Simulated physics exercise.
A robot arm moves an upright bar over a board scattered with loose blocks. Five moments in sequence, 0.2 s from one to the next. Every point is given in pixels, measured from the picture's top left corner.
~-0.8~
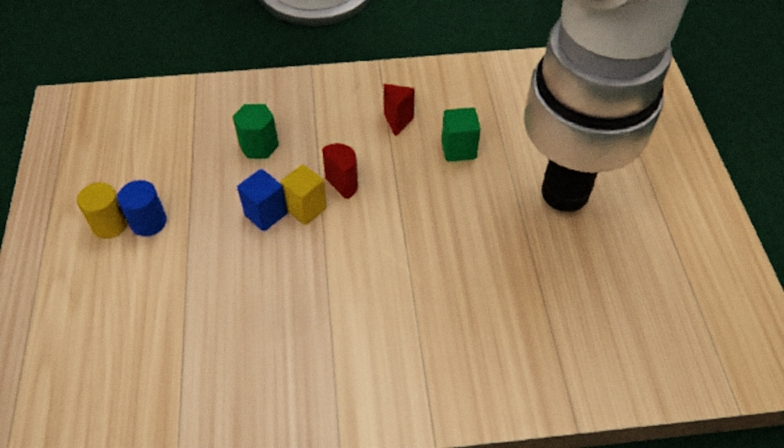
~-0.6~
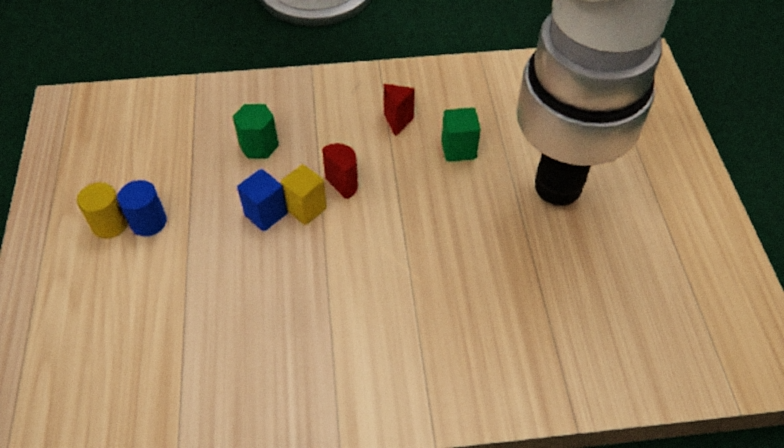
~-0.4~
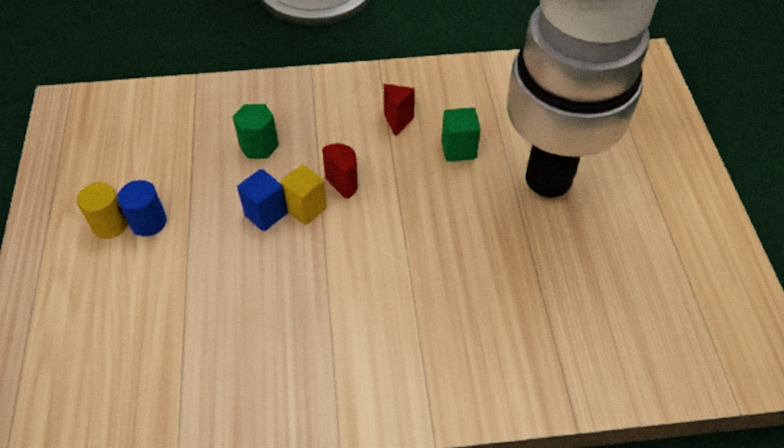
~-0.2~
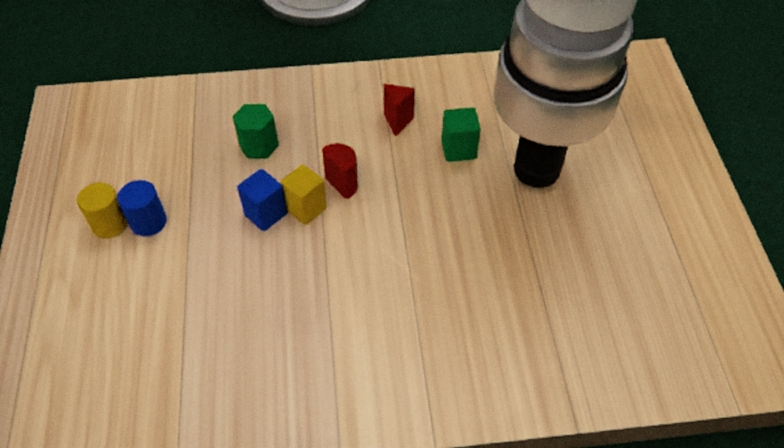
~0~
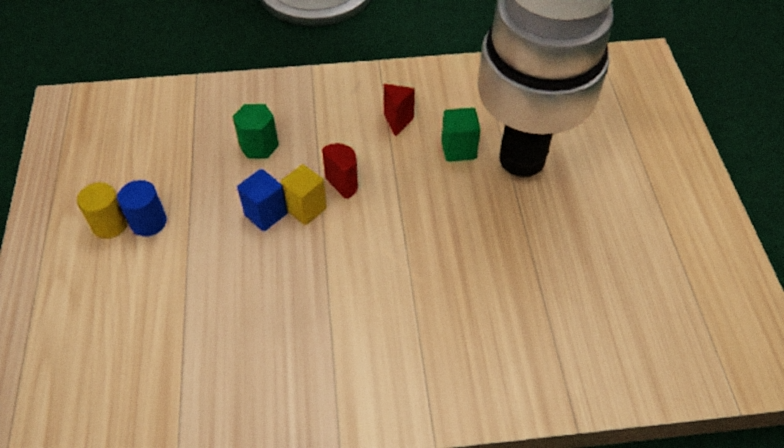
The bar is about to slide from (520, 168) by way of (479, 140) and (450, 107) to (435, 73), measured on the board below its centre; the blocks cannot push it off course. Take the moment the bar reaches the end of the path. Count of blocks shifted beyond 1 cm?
Expect one.
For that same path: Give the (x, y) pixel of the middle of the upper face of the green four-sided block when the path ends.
The spot you're after is about (437, 114) in the image.
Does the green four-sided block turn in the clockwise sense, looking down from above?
My answer is no.
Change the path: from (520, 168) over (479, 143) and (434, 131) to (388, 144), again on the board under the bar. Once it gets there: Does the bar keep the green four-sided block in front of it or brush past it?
The bar will still be pushing it.
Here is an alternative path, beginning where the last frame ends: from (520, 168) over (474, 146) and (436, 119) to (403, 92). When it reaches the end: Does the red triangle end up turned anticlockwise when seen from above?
No.
What follows on the original path. One third of the way, bar at (479, 131); green four-sided block at (444, 116).
Two thirds of the way, bar at (451, 98); green four-sided block at (437, 114), turned 20° anticlockwise.
At the end, bar at (435, 64); red triangle in place; green four-sided block at (437, 114), turned 20° anticlockwise.
